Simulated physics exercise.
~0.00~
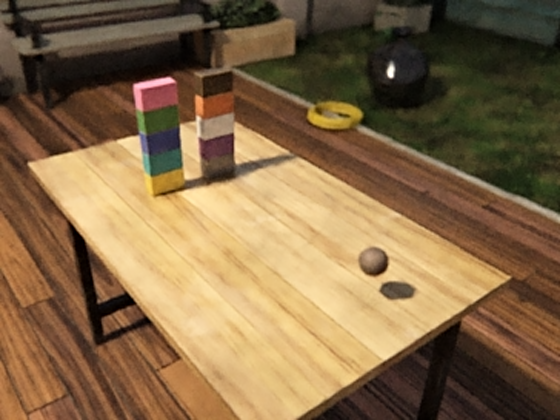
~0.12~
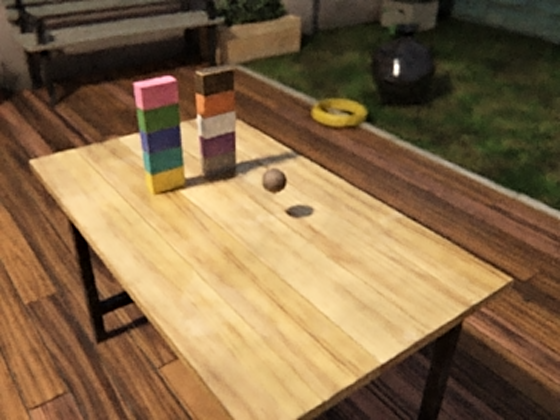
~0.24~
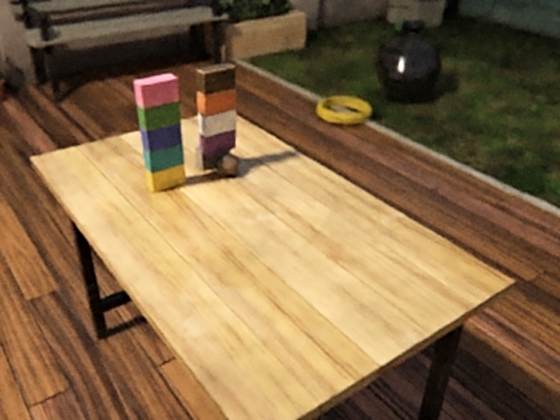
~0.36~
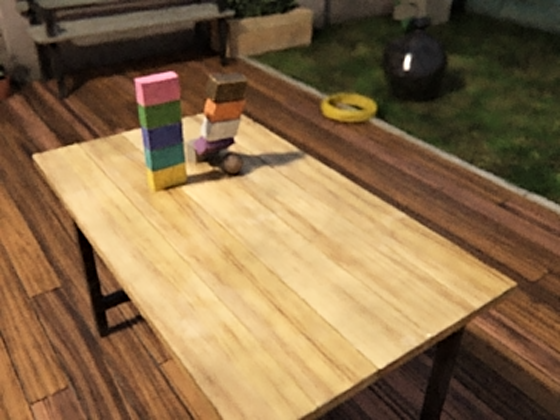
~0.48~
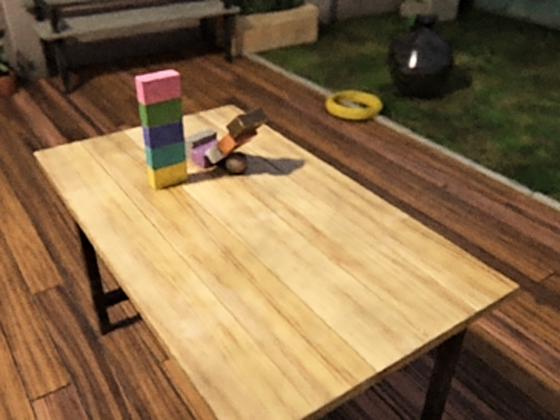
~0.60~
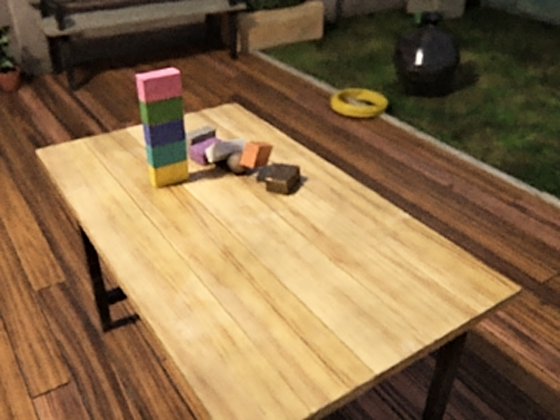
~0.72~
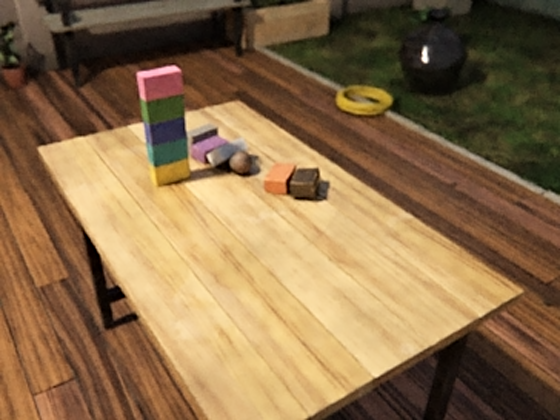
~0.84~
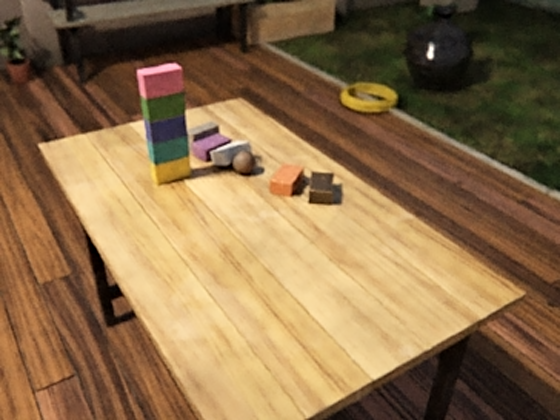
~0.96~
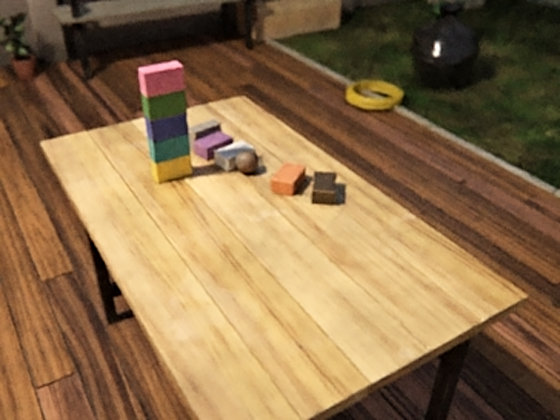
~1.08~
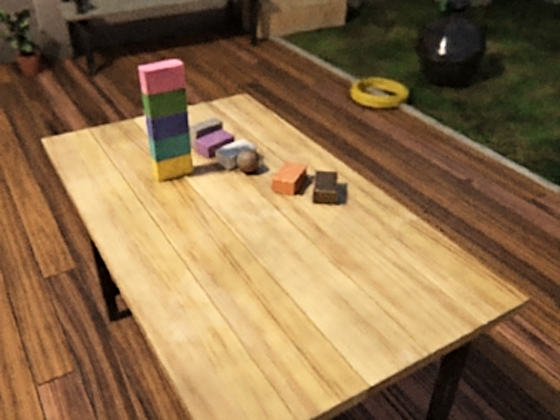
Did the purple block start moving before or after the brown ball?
The purple block started moving after the brown ball, which was already flying toward the stack while the block was still in place.
